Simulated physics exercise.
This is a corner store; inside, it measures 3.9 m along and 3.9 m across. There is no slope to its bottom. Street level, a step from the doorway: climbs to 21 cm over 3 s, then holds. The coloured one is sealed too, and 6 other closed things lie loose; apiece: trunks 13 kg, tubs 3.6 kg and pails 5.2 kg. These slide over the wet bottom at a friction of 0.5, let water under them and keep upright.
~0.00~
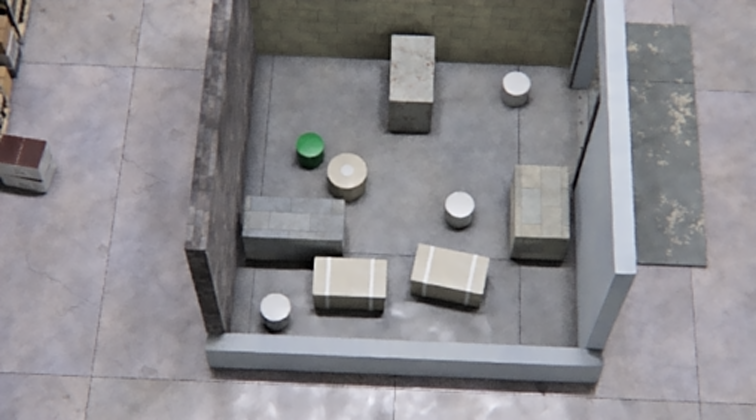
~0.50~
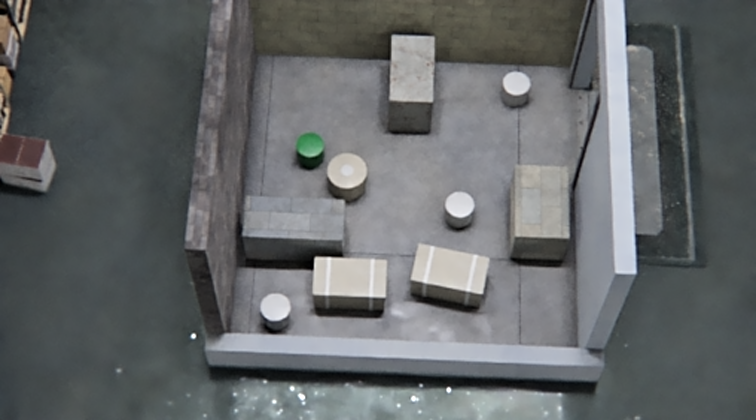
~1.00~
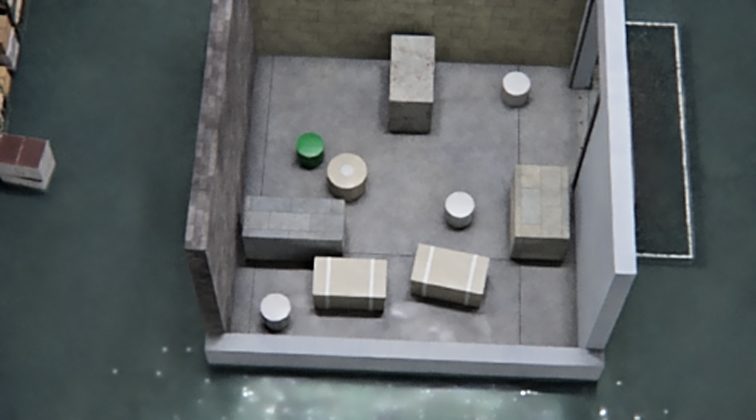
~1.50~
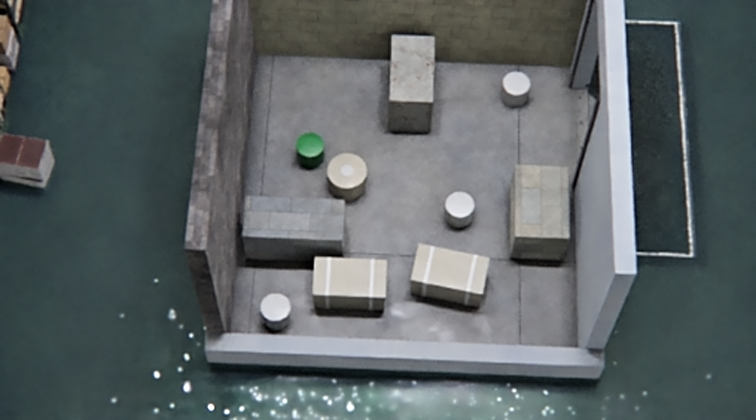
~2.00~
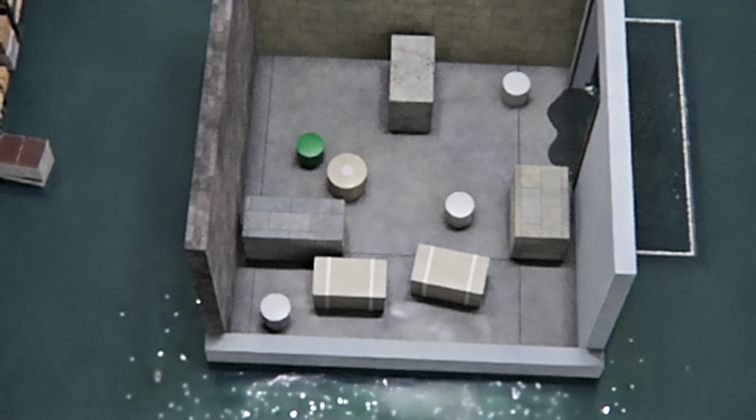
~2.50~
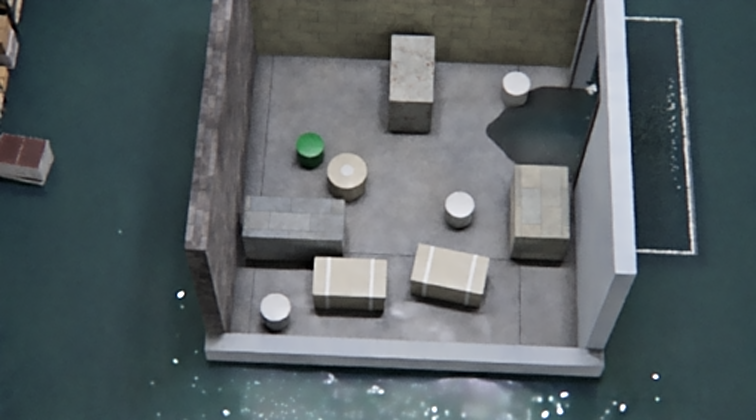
In this clip, water covers the ground around a walled, open-topped room holding blocks, boxes and round containers, then a dark patch of it enters through the doorway on the right and spreads across the floor, while the objects stay still.
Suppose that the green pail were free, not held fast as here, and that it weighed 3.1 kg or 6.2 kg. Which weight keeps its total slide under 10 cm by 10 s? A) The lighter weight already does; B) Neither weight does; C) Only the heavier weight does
(B) Neither weight does.
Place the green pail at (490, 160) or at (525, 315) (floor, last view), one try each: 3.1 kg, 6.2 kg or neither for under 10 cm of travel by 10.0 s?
Respectively, neither option succeeds and the heavy option is needed.
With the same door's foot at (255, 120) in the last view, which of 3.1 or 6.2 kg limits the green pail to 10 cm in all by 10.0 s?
Short version: Neither mass is sufficient.
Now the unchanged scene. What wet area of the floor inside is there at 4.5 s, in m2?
6.0 m2.
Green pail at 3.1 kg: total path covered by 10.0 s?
Around 350 cm in total.
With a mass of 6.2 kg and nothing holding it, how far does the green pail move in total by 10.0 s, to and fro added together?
40 cm or so in all.
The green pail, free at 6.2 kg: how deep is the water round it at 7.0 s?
Around 6 cm.
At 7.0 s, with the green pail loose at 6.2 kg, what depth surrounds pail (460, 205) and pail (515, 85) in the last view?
About 5 and 19 cm.
After 3.5 s the green pail would be 0 cm from its start with 3.1 kg and 0 cm from its start with 6.2 kg; 0 cm of water round it then.
After 4.5 s the green pail would be 12 cm from its start with 3.1 kg and 0 cm from its start with 6.2 kg; 3 cm of water round it then.
After 7.0 s the green pail would be 85 cm from its start with 3.1 kg and 13 cm from its start with 6.2 kg; 6 cm of water round it then.
After 10.0 s the green pail would be 23 cm from its start with 3.1 kg and 26 cm from its start with 6.2 kg; 7 cm of water round it then.
